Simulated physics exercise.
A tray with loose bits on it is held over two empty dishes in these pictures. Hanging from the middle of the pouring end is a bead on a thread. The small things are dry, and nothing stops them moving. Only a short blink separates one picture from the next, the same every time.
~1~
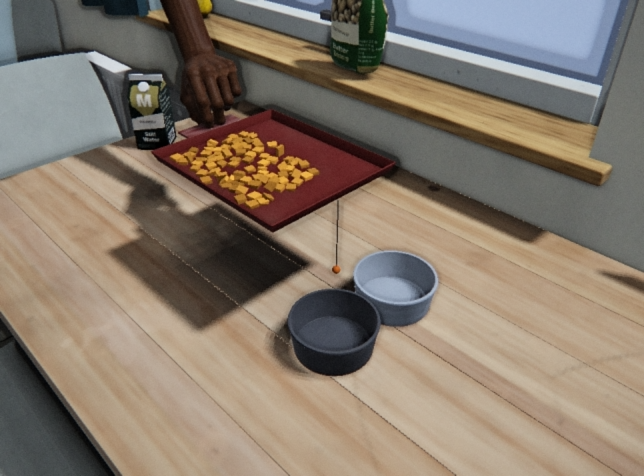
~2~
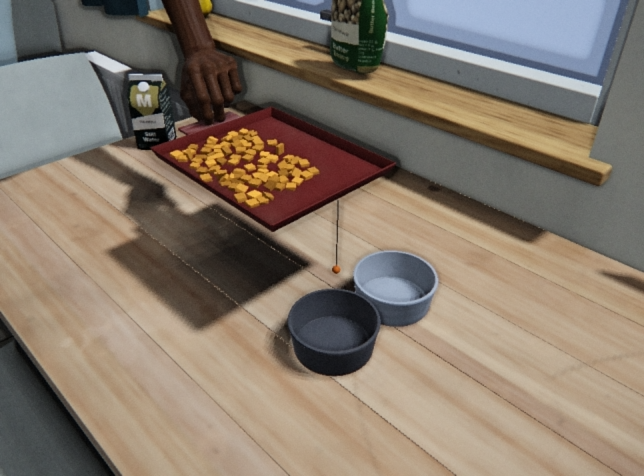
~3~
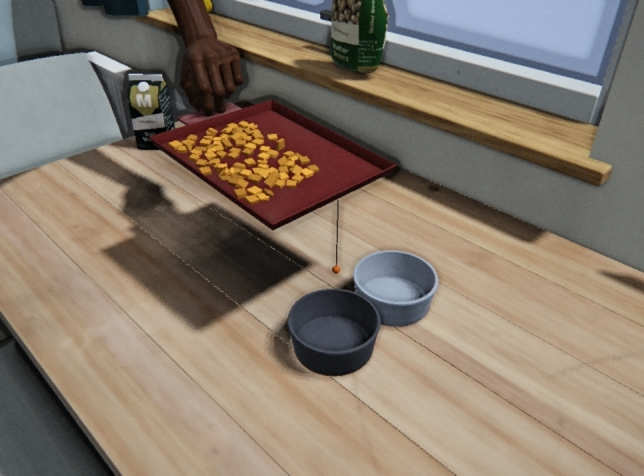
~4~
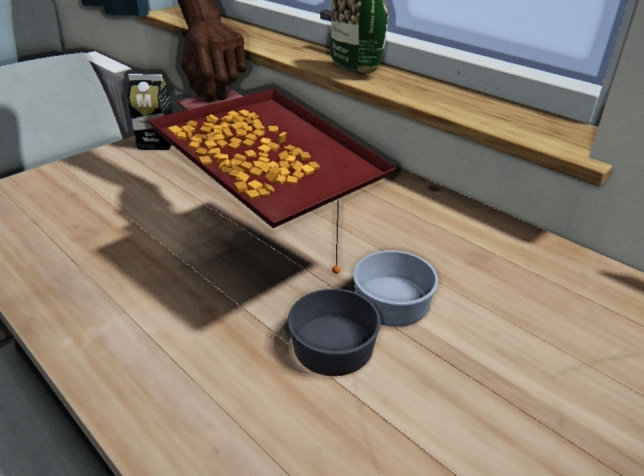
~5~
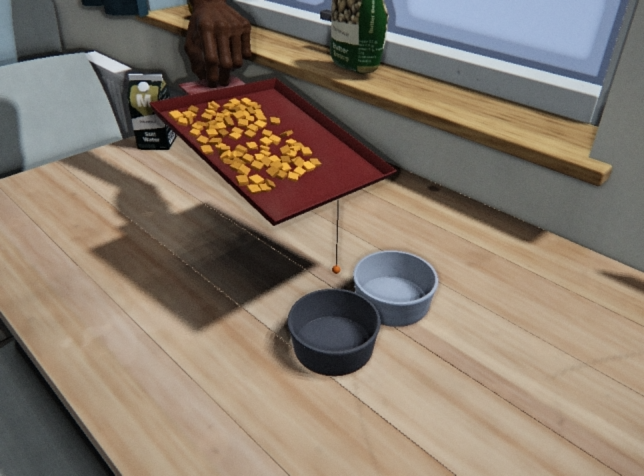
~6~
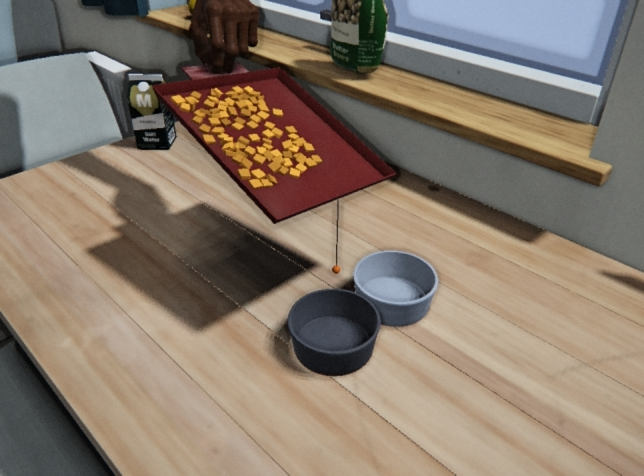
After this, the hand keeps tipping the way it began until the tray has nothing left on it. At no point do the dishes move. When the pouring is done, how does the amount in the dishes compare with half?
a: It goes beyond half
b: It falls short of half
(a) It goes beyond half.
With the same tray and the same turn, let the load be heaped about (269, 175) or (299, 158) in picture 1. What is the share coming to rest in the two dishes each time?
Estimate: 80 % first, 70 % second.
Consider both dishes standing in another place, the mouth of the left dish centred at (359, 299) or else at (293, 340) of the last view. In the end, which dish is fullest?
The first time it is the dish to the right, and the second time it is the dish to the right.
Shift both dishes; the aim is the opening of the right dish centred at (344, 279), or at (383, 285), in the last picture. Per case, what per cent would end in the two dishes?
Close to 30 in a hundred, then close to 50 in a hundred.
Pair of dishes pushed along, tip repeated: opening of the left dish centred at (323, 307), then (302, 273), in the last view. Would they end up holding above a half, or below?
At place one the bulk; at place two the minor share.
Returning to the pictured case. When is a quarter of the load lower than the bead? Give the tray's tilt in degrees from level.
Close to 75° of tilt at that moment.
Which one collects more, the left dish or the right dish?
The fuller one is the one on the right.
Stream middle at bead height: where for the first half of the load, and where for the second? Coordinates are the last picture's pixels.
Starting near (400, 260), moving on to near (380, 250).
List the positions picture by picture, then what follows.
In the first frame, corners of the pouring end near (272, 222) and (390, 162), level; middle of the load near (248, 160), small crackers; left dish near (367, 353); right dish near (427, 306); bead on its thread near (336, 270).
In the second frame, corners of the pouring end near (273, 221) and (390, 163), level; middle of the load near (248, 158).
In the third frame, corners of the pouring end near (273, 220) and (390, 164), tipped barely, lowest at the right corner; middle of the load near (248, 152).
In the fourth frame, corners of the pouring end near (275, 218) and (391, 167), tipped a little, lowest at the right corner; middle of the load near (248, 143).
In the fifth frame, corners of the pouring end near (276, 216) and (391, 169), tipped clearly, lowest at the right corner; middle of the load near (250, 134).
In the sixth frame, corners of the pouring end near (278, 214) and (391, 172), tipped clearly, lowest at the right corner; middle of the load near (252, 126); left dish near (367, 353); right dish near (427, 306).
Shortly afterwards, tray tipped steeply; the bulk on the tray; a little in the air.
Next, tray tipped past a quarter turn; a little in the left dish; near two thirds in the right dish; near a quarter outside both; a little in the air.
Some moments later, tray tipped past a quarter turn; a little in the left dish; near two thirds in the right dish; near a quarter outside both.
In the end, tray tipped past a quarter turn; a little in the left dish; near two thirds in the right dish; near a quarter outside both.
